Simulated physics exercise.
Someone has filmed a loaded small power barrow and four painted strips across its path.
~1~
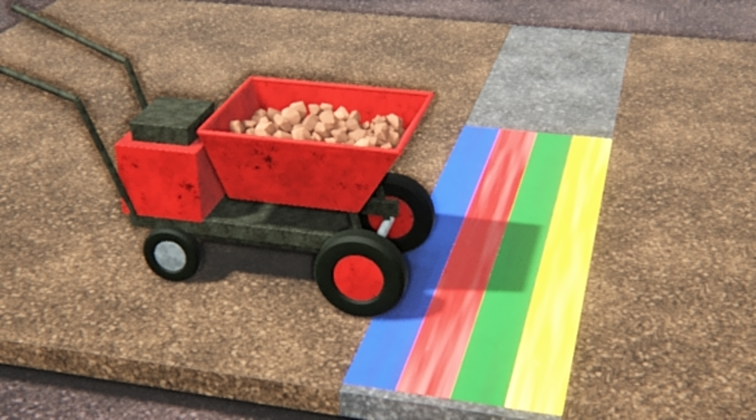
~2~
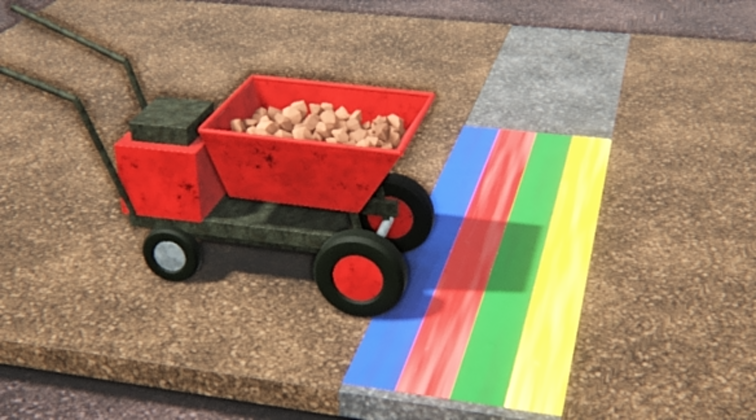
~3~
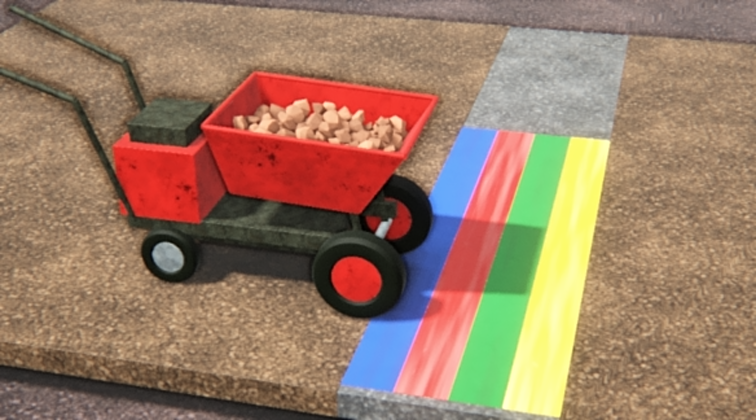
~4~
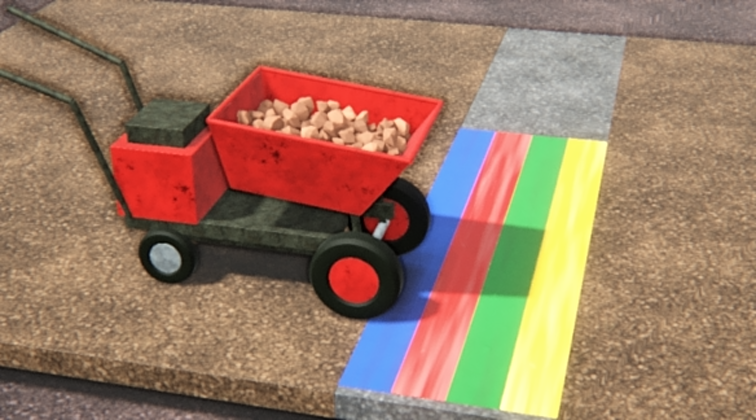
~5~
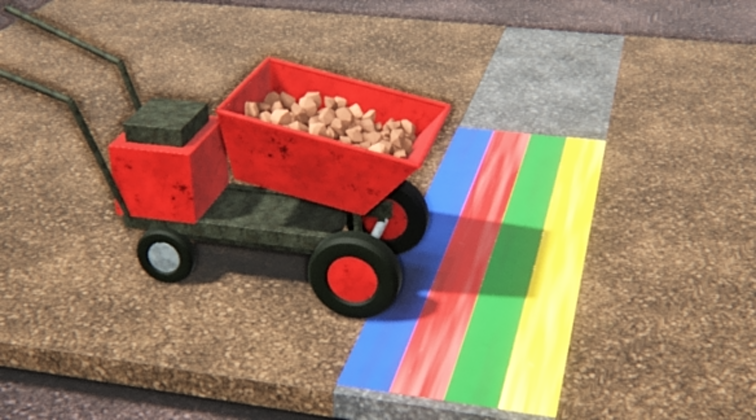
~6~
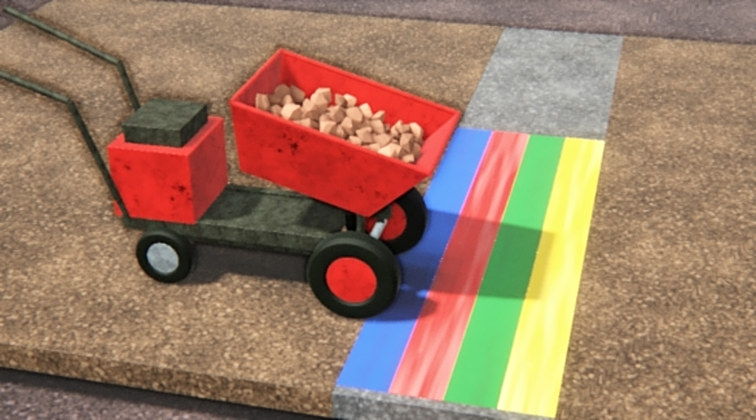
At first, a small red barrow loaded with rubble stands with its skip level, beside blue, red, green and yellow strips on its right. The skip then begins to tilt slightly, its back edge rising, and it leans steadily further toward the right until it is clearly tipped, the rubble still inside.
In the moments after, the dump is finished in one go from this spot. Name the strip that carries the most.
The yellow one gets the largest share.
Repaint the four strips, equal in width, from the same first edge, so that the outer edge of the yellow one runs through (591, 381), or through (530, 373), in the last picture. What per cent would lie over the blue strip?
In turn 0 and 0 in a hundred.
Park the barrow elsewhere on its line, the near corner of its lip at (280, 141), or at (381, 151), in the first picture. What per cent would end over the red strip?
The first gives 30 %, the second 0 %.
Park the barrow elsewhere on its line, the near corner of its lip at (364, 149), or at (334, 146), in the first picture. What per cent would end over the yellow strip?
About 30 and 20 per cent.
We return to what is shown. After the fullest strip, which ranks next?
In second place: The green strip.
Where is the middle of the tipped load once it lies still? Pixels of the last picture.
Around (557, 296).
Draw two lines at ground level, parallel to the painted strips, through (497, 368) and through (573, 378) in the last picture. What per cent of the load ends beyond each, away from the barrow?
In turn 70 and 30 in a hundred.
Soon, skip tipped steeply; all in the skip.
A while on, skip tipped right over; most in the skip; a stray few over the green strip; a small part over the yellow strip; a stray few falling.
Towards the end, skip tipped right over; about a third in the skip; a small part over the green strip; about a third over the yellow strip; about a quarter off the paint.
Finally, skip tipped right over; about a quarter in the skip; none over the blue strip; none over the red strip; a small part over the green strip; about a third over the yellow strip; about a quarter off the paint.
